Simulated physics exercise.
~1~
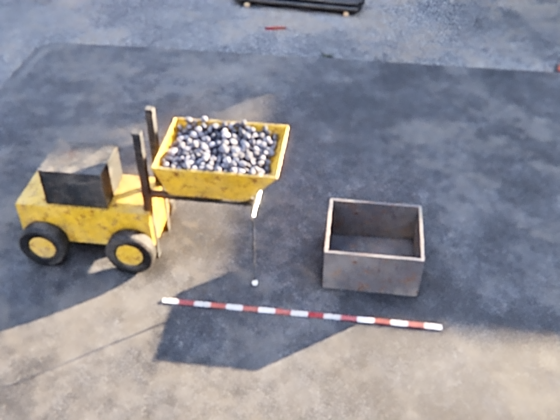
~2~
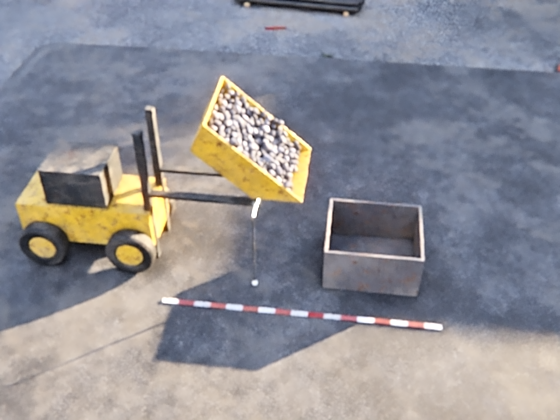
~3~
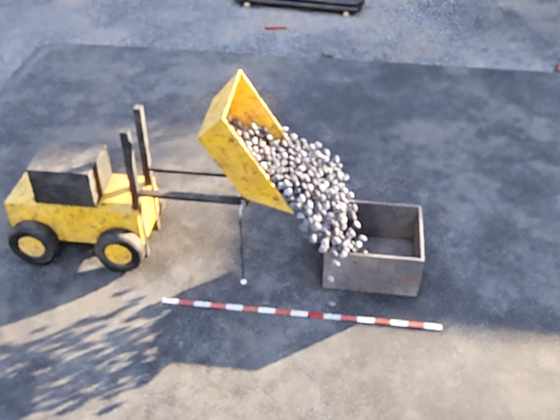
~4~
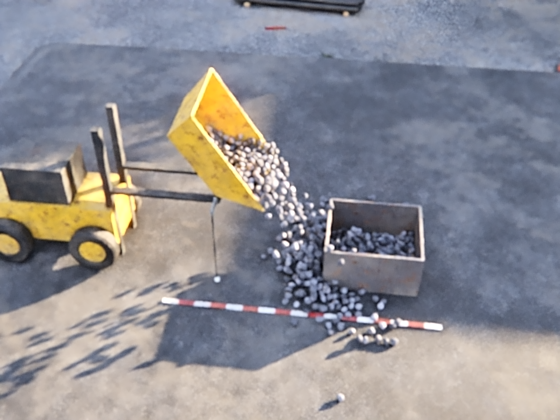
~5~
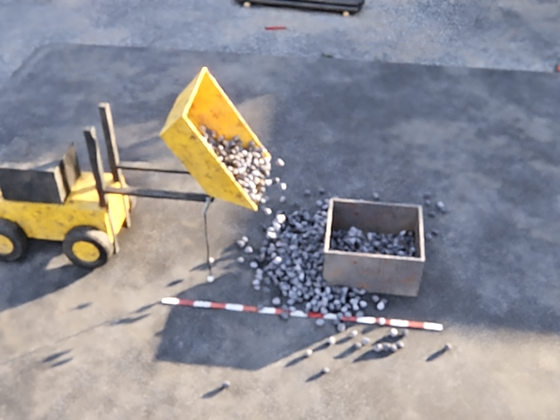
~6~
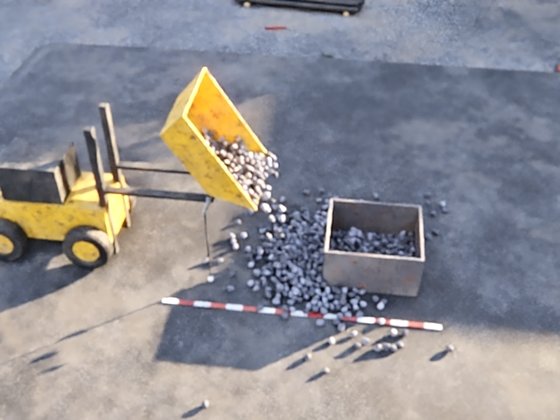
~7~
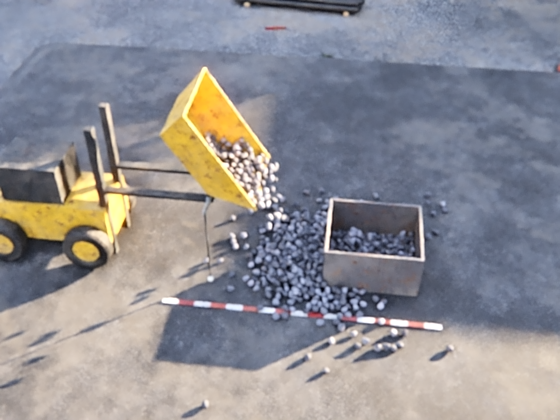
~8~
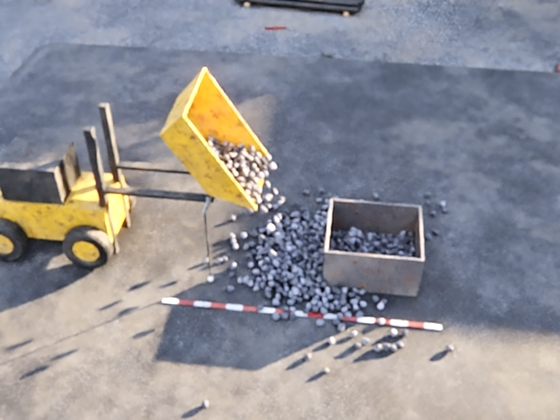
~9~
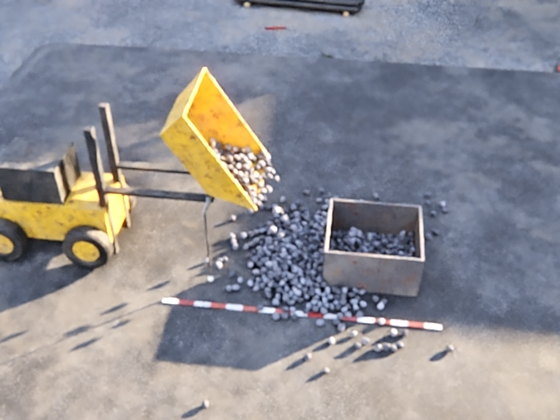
A yellow forklift tipped its raised skip and poured out grey stones while backing away to the left, so only some landed in the metal bin, many piled up on the ground in front of it, and a few stayed in the tilted skip.
